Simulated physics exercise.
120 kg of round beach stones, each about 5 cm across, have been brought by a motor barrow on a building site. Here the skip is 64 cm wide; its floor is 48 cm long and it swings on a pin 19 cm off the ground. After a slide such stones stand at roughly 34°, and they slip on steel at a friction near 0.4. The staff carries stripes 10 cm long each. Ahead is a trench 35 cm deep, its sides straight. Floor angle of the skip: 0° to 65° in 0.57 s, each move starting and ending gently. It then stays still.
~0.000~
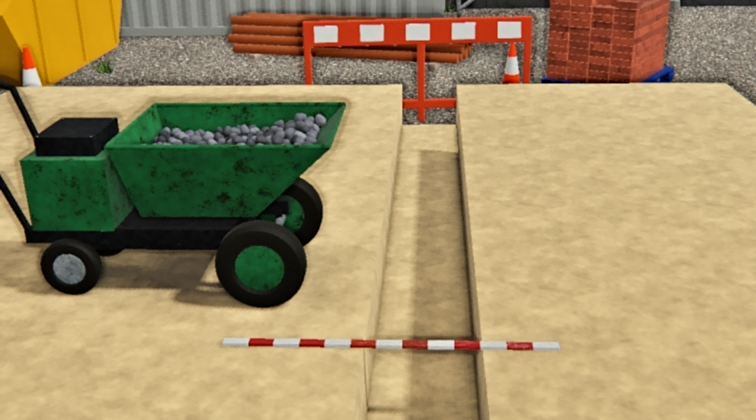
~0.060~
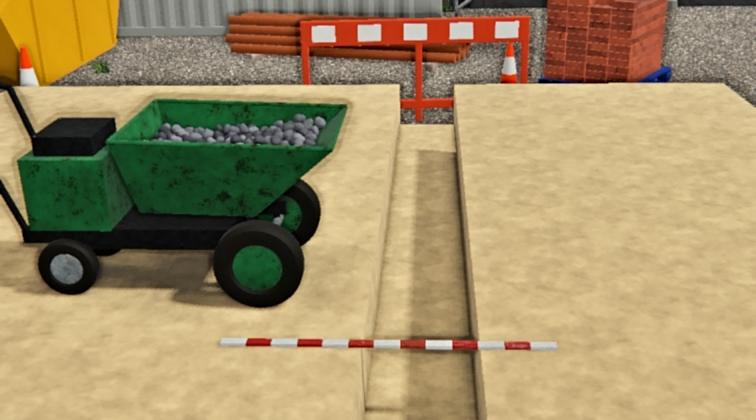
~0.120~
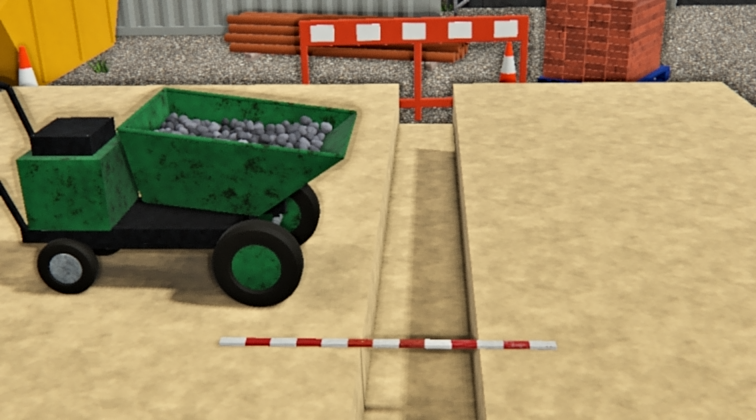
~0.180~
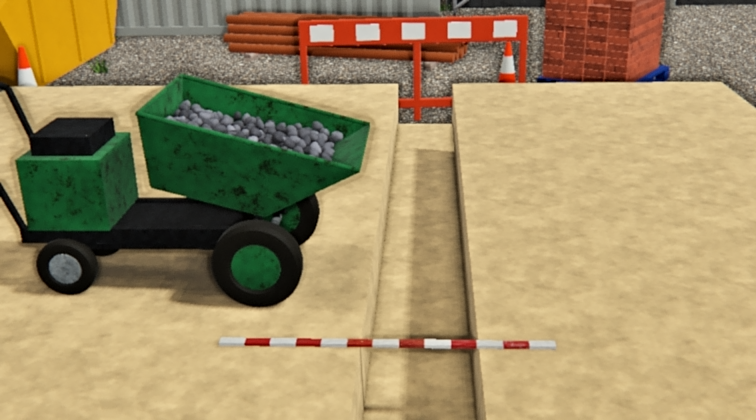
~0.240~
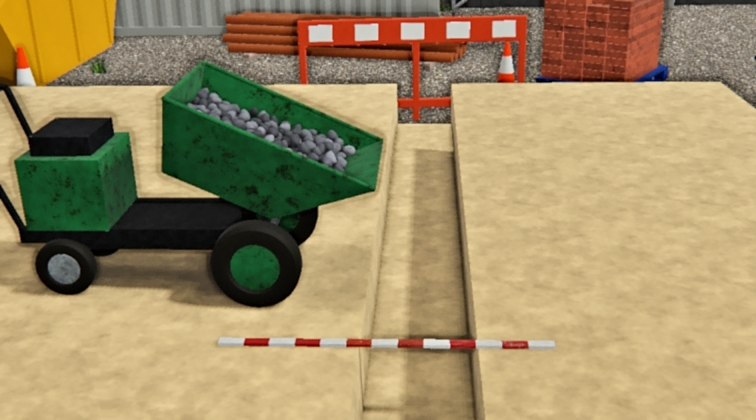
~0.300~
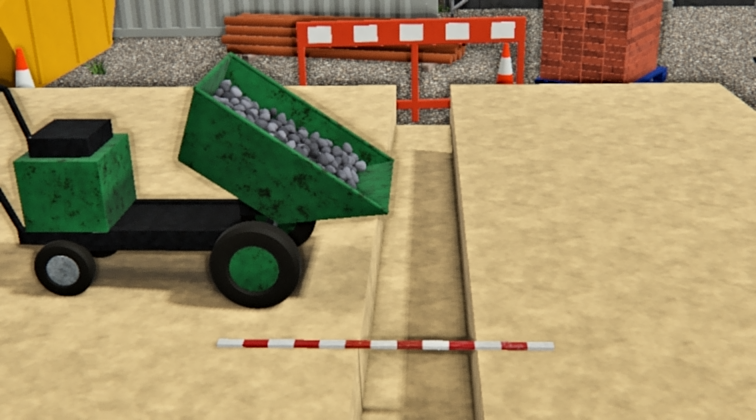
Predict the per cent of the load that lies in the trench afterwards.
75 per cent.
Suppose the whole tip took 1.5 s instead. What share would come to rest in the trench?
Roughly 90 per cent.
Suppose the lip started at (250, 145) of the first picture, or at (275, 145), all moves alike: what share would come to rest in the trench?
90 and 100 %.
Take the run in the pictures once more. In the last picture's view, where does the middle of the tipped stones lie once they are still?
(446, 328).
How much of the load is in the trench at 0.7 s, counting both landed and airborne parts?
By then, around 20 percent.
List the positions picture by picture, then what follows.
The skip is at 0°, its lip at (330, 147); the top of the load is at (298, 126), in the first picture.
Lip at (332, 150), floor tilted 2°, highest stones at (291, 129); the stones move at 0.4 m/s on average, in the second picture.
Lip at (344, 157), floor tilted 7°, highest stones at (181, 128); the stones move at 0.8 m/s on average, in the third picture.
The skip is at 15°, its lip at (359, 171); the top of the load is at (184, 116); the stones move at 1.1 m/s on average, in the fourth picture.
Lip at (375, 190), floor tilted 25°, highest stones at (200, 104); the stones move at 1.3 m/s on average, in the fifth picture.
The skip is at 35°, its lip at (388, 213); the top of the load is at (222, 96); the stones move at 1.4 m/s on average, in the sixth picture.
After 0.4 s the floor is at 55°; 100 % in the skip; the foremost stones are at (381, 218).
After 0.7 s the floor is at 65°; 82 % in the skip, 18 % in the trench; the foremost stones are at (466, 304).
After 1.0 s the floor is at 65°; 19 % in the skip, 57 % in the trench, 24 % past the trench; the foremost stones are at (614, 276).
After 3.0 s the floor is at 65°; 0 % in the skip, 75 % in the trench, 25 % past the trench; the foremost stones are past the picture's edge.
